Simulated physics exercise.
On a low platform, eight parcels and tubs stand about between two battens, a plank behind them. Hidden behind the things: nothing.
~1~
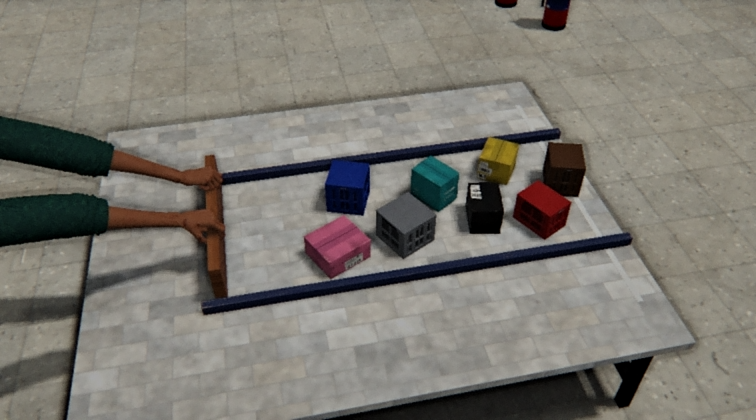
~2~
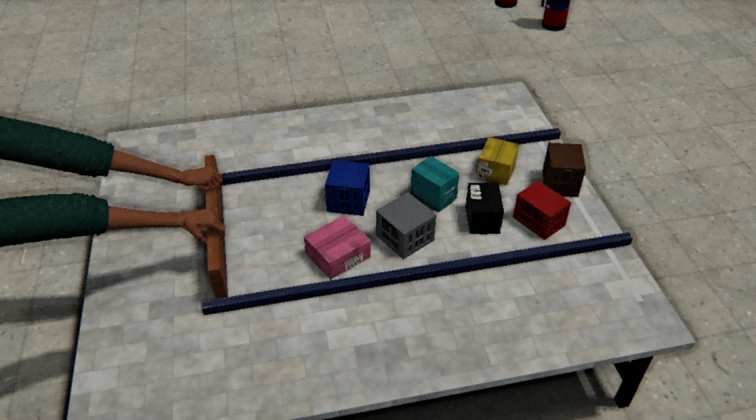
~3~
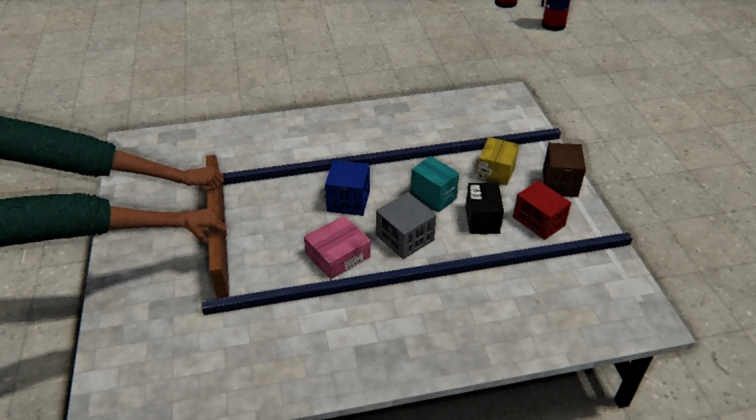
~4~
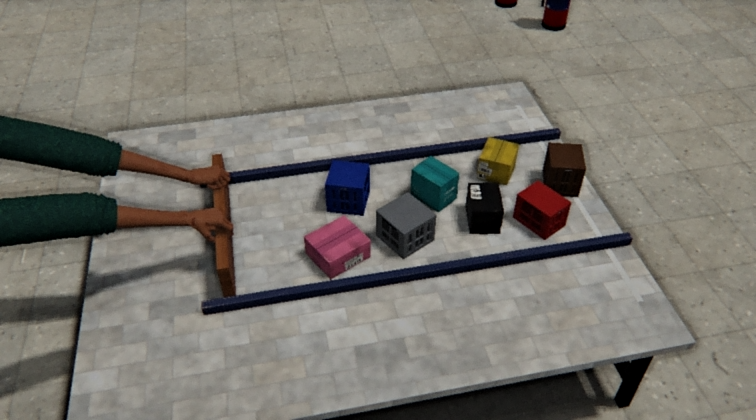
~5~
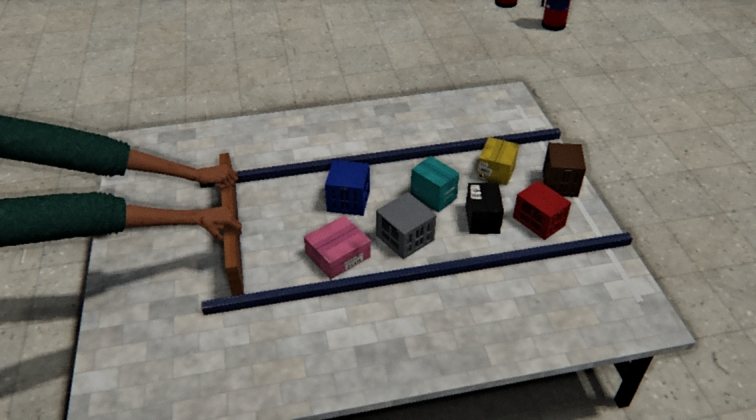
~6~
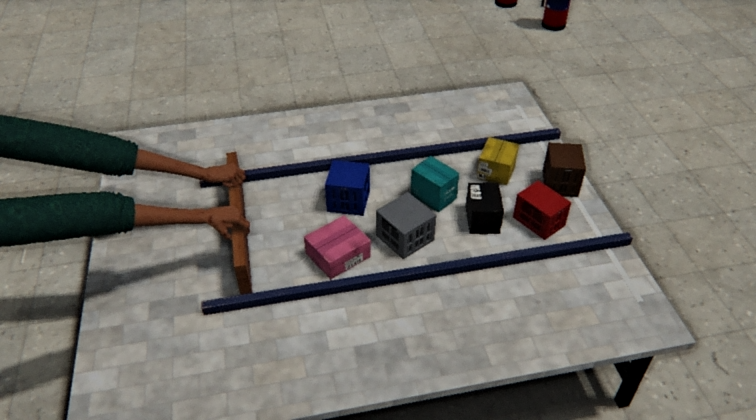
We see eight coloured boxes and crates standing between two dark blue battens on a low platform, while two green-sleeved arms hold a brown plank at the left and slide it slightly rightward; the boxes stay still.
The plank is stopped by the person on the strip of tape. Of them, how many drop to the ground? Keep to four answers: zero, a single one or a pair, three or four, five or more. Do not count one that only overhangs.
At minimum five tumble down.
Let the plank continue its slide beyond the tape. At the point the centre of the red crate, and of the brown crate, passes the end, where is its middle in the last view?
The middle would be close to (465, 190) and then close to (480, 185).
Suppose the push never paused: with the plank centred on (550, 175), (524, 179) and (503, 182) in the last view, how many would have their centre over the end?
5, 3 and 3.
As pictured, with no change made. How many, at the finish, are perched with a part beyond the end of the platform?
3 in all.
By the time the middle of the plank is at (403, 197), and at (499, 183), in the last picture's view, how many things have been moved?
The counts are 6 and 8.
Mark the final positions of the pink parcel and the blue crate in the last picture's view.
For the pink parcel it's (616, 212), and for the blue crate it's (575, 151).
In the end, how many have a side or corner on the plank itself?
It's 3.
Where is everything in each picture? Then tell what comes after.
Brown crate (563, 170); red crate (541, 210); yellow parcel (498, 161); plank (216, 224); tape (569, 188), in the first picture.
Red crate (541, 210); black parcel (484, 208), in the second picture.
Yellow parcel (498, 161); plank (217, 224), in the third picture.
Brown crate (563, 170); turquoise parcel (435, 184), in the fourth picture.
Red crate (541, 210); blue crate (348, 188), in the fifth picture.
Brown crate (563, 170); red crate (541, 210); yellow parcel (498, 161); plank (239, 221); tape (569, 188), in the sixth picture.
Soon after, none off yet; brown crate at rest near (563, 170); red crate at rest near (541, 210); yellow parcel at rest near (498, 161).
At rest, the number that fall off is five or more; fallen, grey crate, black parcel, yellow parcel, red crate and brown crate.
